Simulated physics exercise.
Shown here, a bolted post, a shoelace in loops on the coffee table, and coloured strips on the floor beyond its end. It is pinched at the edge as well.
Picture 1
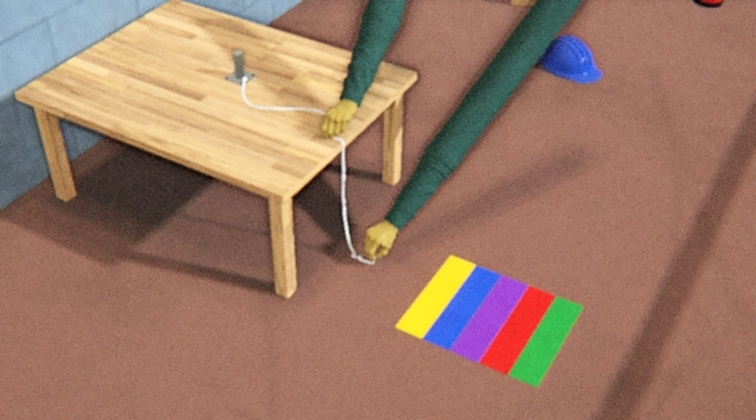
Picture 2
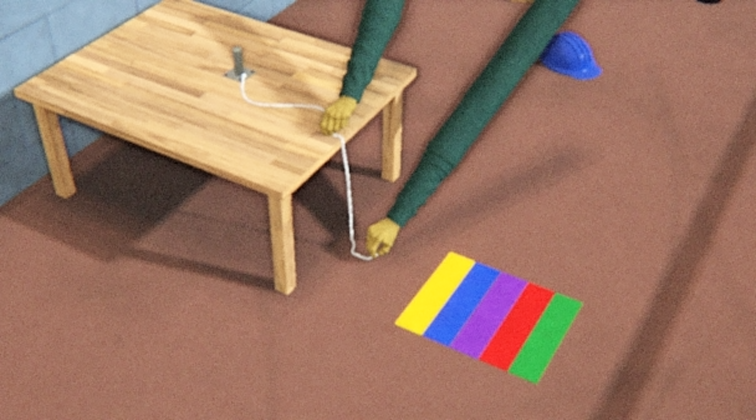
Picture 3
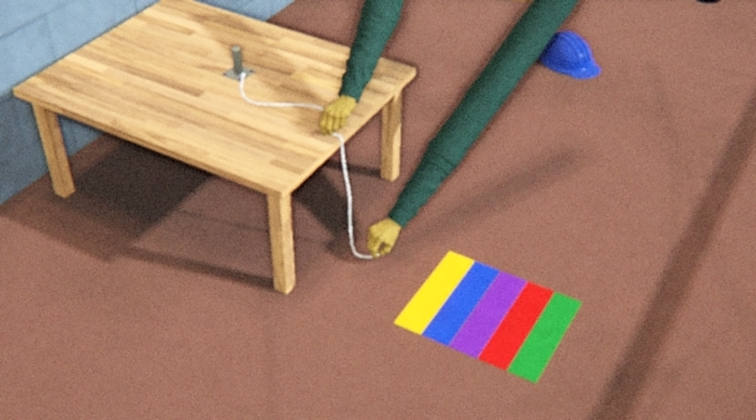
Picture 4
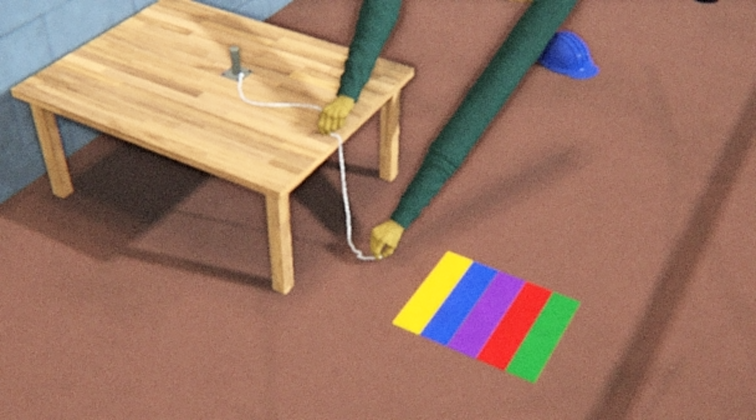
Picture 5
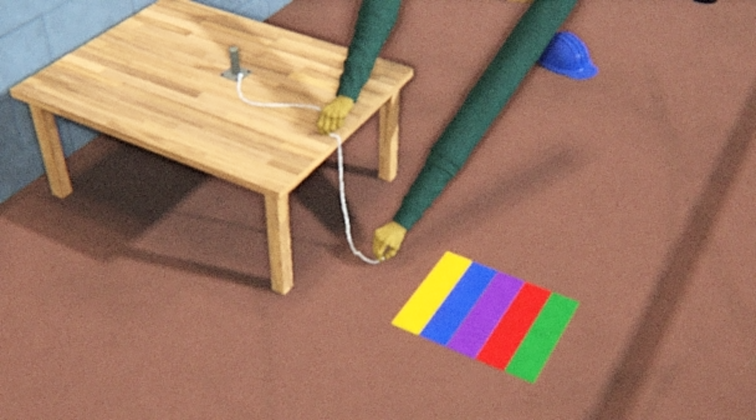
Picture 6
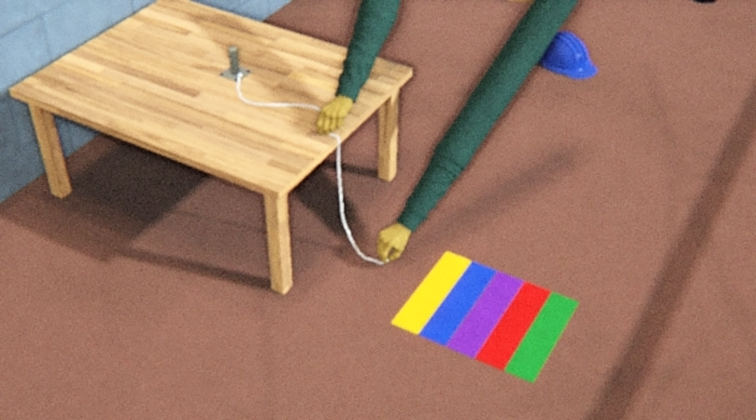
To begin with, a white cord runs across a wooden table and hangs over its edge, one gloved hand pinching it there and another holding its low end near coloured strips on the floor. The lower hand then draws the end slightly to the right, and the hanging part bows into a curve.
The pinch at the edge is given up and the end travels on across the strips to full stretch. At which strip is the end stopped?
It halts on the purple strip.
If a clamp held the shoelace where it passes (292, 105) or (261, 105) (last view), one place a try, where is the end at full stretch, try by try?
Near (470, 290) and (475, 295).
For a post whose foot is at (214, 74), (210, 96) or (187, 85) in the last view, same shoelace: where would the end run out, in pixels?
About (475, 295), (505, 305) and (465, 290).
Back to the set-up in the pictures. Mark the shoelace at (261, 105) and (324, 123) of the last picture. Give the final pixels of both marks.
They go to (286, 100) and to (347, 138).
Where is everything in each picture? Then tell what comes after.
In the first picture, end (375, 257); yellow (419, 319); blue (446, 330); purple (474, 342); red (503, 354); green (532, 366).
In the second picture, end (377, 255); shoelace through (243, 90) (280, 106) (328, 115) (343, 152) (349, 199) (354, 243).
In the third picture, end (378, 255).
In the fourth picture, end (381, 257); shoelace through (240, 89) (277, 105) (325, 115) (340, 151) (345, 198) (350, 244).
In the fifth picture, end (383, 258).
In the sixth picture, end (388, 260); shoelace through (239, 89) (276, 105) (324, 115) (339, 151) (341, 196) (354, 244).
Soon after, end near (443, 282); over yellow.
After that, end near (476, 295); over blue.
At the stop, end near (494, 302); over purple. Over purple.
